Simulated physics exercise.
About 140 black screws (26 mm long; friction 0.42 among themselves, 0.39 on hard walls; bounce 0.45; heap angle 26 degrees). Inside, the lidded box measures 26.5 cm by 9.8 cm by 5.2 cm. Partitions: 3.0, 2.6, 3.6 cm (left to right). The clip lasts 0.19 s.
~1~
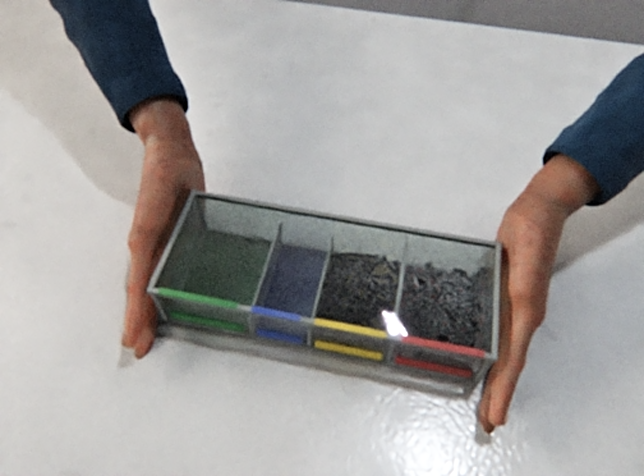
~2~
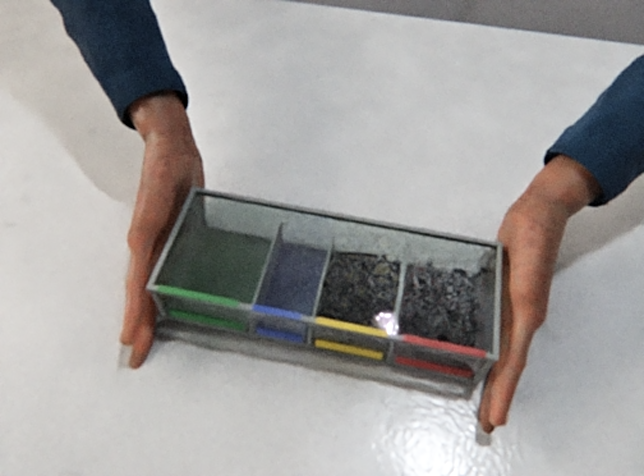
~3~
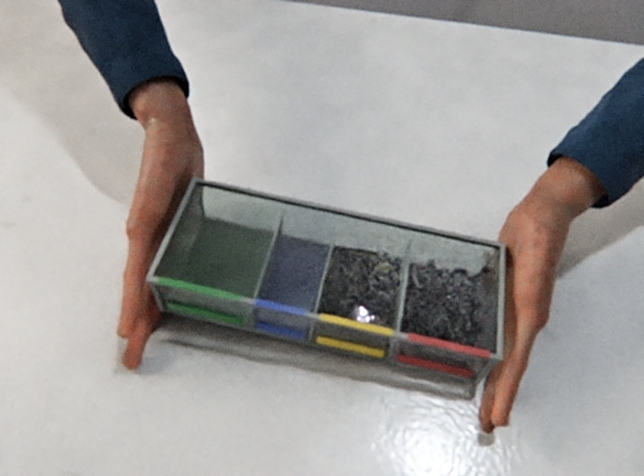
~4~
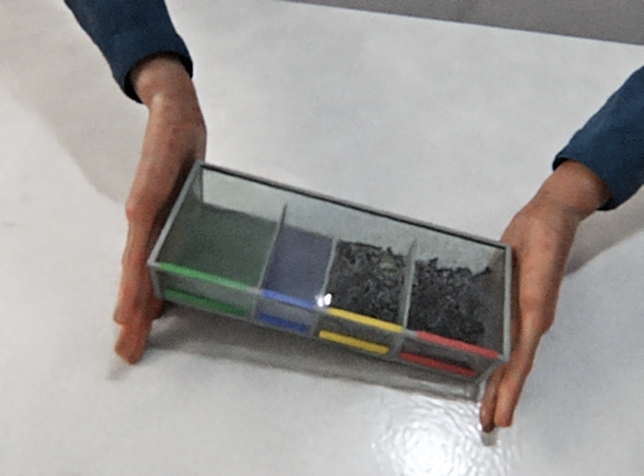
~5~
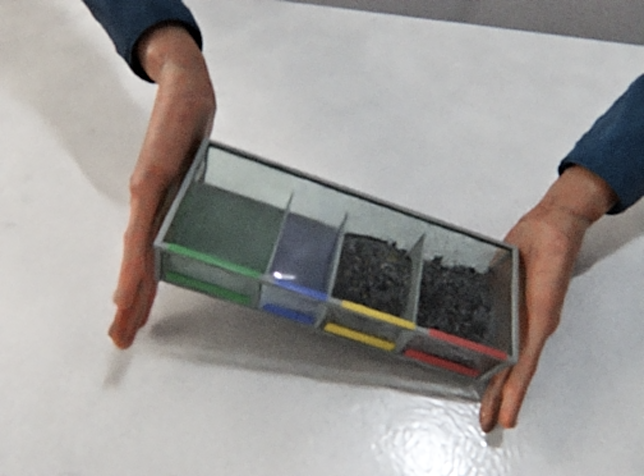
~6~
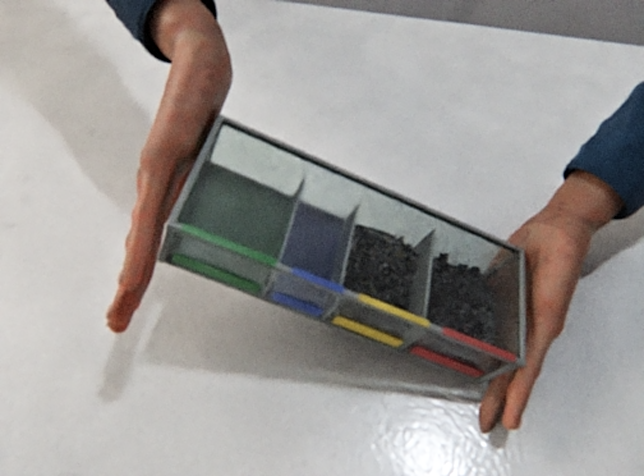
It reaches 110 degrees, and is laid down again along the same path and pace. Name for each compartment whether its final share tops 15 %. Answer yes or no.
Red: Yes, blue: No, green: No, yellow: Yes.
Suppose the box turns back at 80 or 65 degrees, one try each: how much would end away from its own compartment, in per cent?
Some 10 and 5 per cent.
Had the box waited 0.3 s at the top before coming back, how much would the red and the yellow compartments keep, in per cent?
Then: Red 65; yellow 35.
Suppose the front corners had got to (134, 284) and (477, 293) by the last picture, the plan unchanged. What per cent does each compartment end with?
Red 45; blue 0; green 50; yellow 5.
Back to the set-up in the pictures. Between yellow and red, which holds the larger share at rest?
The red one has more.
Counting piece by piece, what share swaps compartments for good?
About 15 per cent.
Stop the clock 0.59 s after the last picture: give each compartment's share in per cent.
Red 55, blue 0, green 0, yellow 45.
Then, 0.59 s after the last picture, tilt 110 degrees; red 55 %, yellow 45 %.
Then, 0.99 s after the last picture, tilt 47 degrees; red 65 %, yellow 35 %.
Then, 1.47 s after the last picture, tilt 0 degrees; red 65 %, yellow 35 %.
In the end, red 65 %, blue 0 %, green 0 %, yellow 35 %.
